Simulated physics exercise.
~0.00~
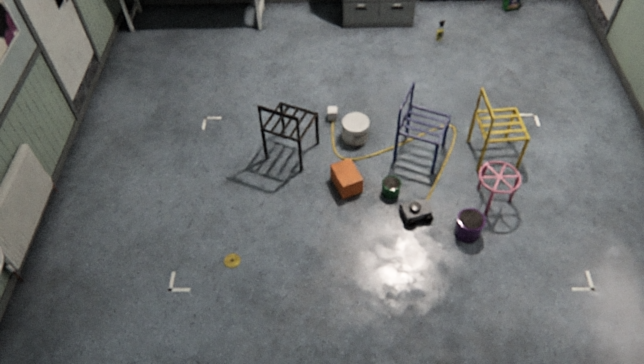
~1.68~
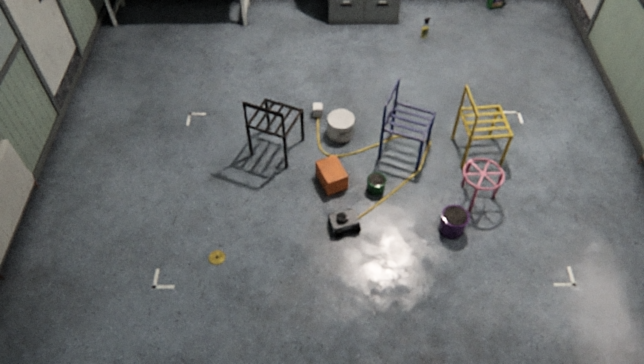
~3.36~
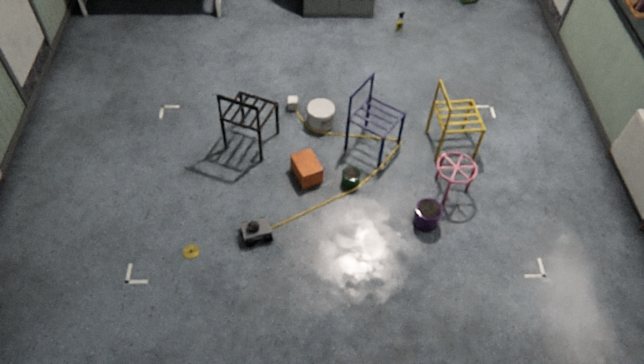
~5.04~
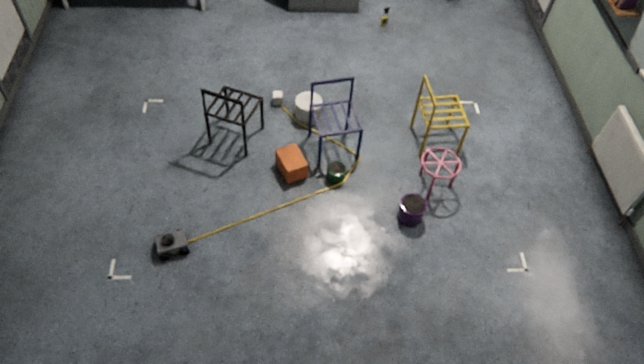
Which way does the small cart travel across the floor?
The cart travels to the left, with the yellow lead stretching out behind it.
